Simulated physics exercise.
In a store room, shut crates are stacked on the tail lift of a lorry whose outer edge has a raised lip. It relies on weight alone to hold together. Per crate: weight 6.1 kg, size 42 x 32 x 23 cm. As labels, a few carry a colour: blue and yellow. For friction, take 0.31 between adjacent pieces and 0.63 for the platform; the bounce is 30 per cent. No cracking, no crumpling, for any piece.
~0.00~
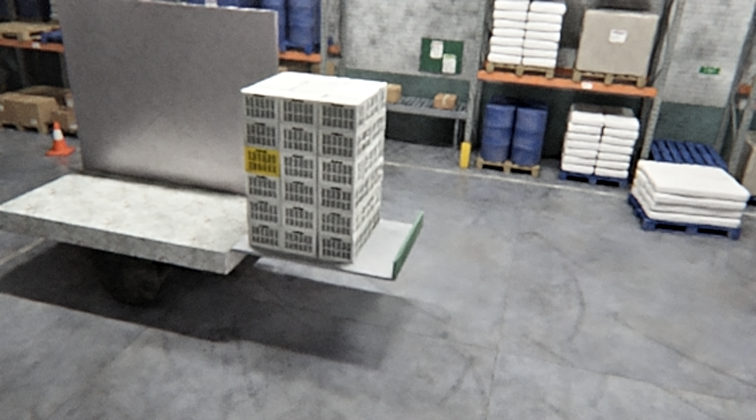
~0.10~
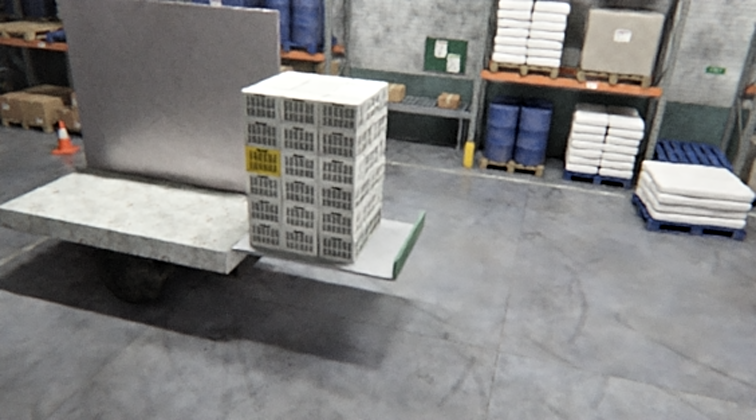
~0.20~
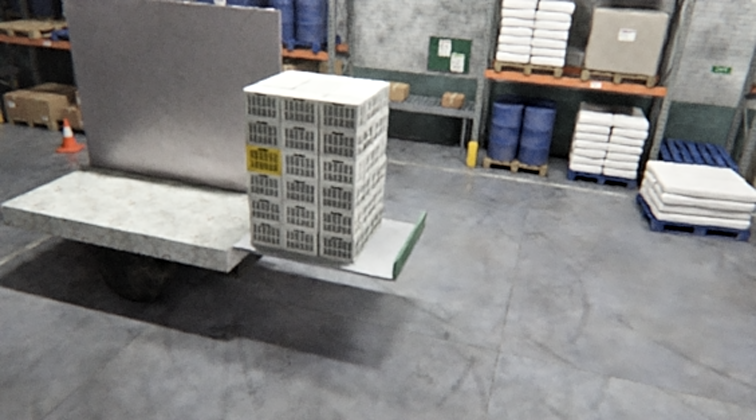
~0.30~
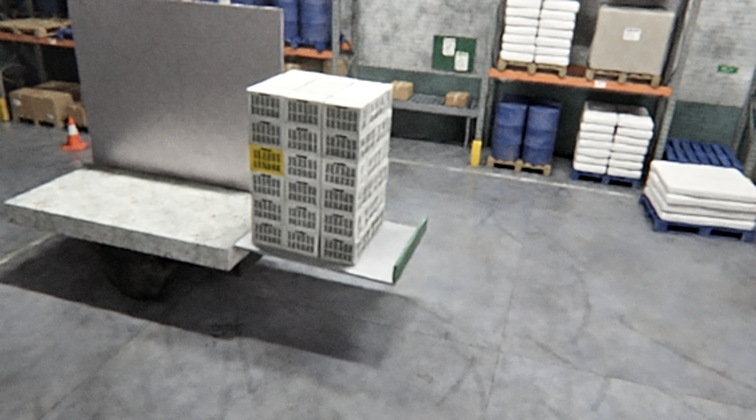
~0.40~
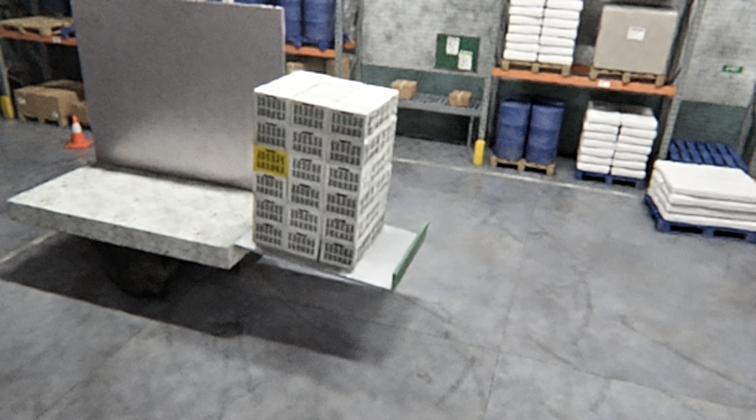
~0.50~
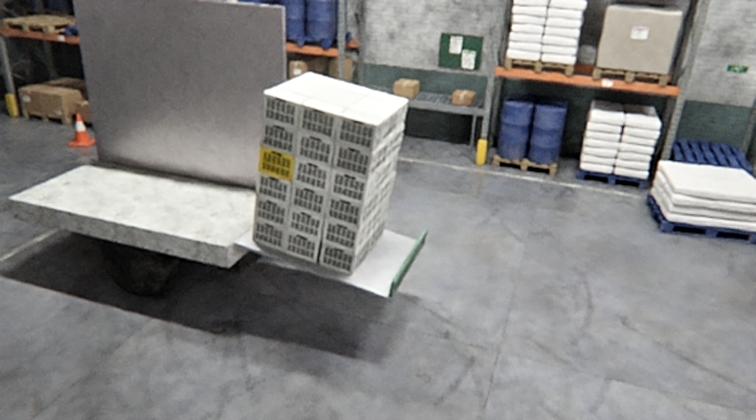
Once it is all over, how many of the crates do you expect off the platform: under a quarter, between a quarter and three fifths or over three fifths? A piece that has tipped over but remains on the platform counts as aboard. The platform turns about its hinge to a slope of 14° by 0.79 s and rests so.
I expect from a quarter to three fifths of them.
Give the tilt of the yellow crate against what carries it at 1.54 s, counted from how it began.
Tilt: Approx. 40°.
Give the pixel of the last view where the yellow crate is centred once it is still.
In the final image its middle is around (345, 209).
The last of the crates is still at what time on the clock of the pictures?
That happens at roughly 4.0 seconds.
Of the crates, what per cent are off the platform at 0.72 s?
0 percent by then.
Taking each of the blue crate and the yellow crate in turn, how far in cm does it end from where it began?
For blue it's roughly 80 cm, and for yellow it's roughly 80 cm.
By 0.72 s, slope 14°; none of the 45 crates off the platform, 43 disturbed; blue crate tilted 3°; yellow crate tilted 3°.
By 1.10 s, slope 14°; 3 of the 45 crates off the platform; yellow crate tilted 23°; blue crate tilted 22°.
By 1.54 s, slope 14°; 21 of the 45 crates off the platform; blue crate tilted 46°, 15 cm lower; yellow crate tilted 44°, 16 cm lower.
By 2.32 s, slope 14°; 23 of the 45 crates off the platform; blue crate tilted 41°, 16 cm lower; yellow crate tilted 41°, 16 cm lower.
When it is over (4.0 s), slope 14°; 23 of the 45 crates off the platform; blue crate tilted 41°, 16 cm lower; yellow crate tilted 41°, 16 cm lower. That is 51 per cent. In pixels of the last frame, middles, blue crate near (371, 182), yellow crate near (345, 209).
